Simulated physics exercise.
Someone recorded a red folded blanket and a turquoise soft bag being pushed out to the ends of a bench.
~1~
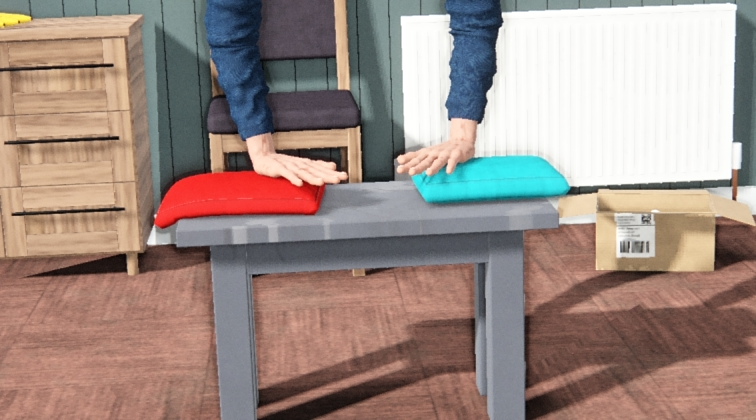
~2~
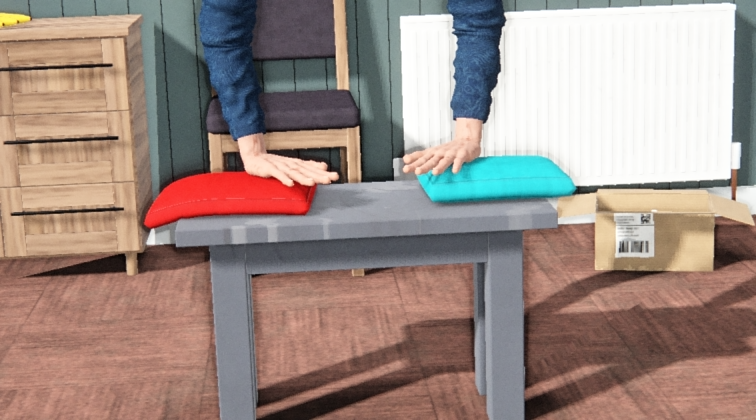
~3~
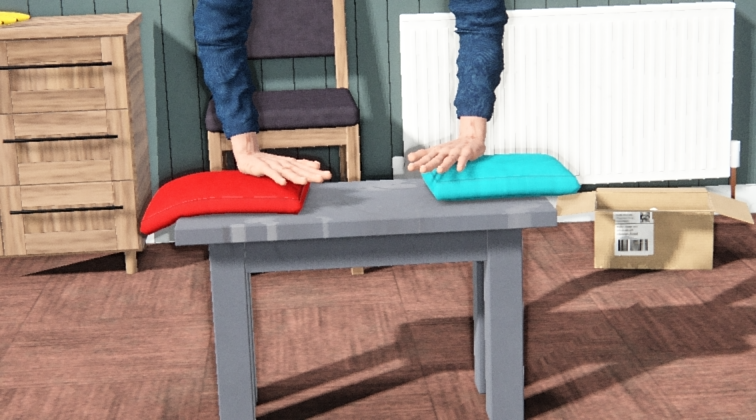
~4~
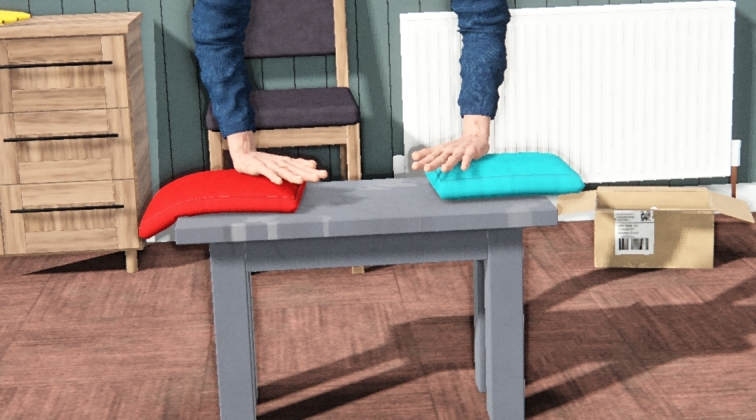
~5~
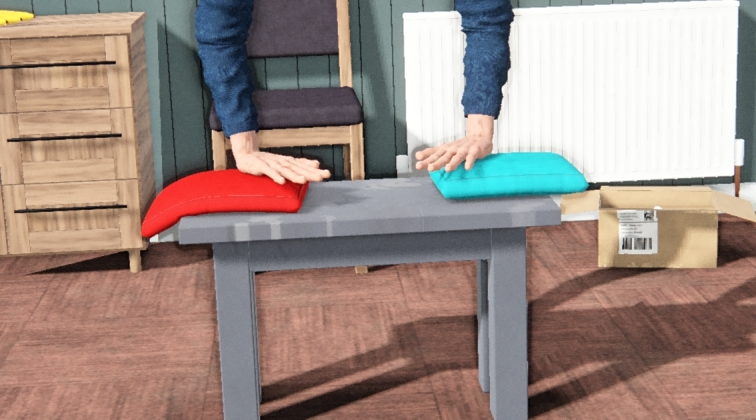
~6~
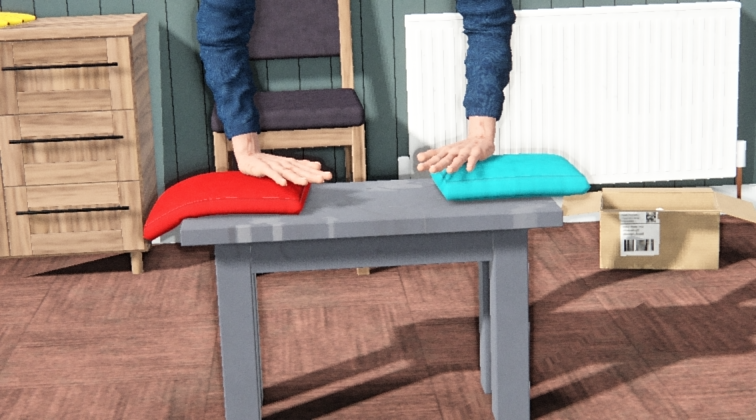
Two hands slide a red folded item left and a turquoise bag slightly right on a bench.
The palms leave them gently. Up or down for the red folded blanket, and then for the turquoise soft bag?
Red folded blanket: Up; turquoise soft bag: Up.
Then, 0.64 s after the last picture, folded blanket lying still; soft bag lying still.
At rest, folded blanket lying still; soft bag lying still. The red folded blanket holds its place and the turquoise soft bag stays up there.
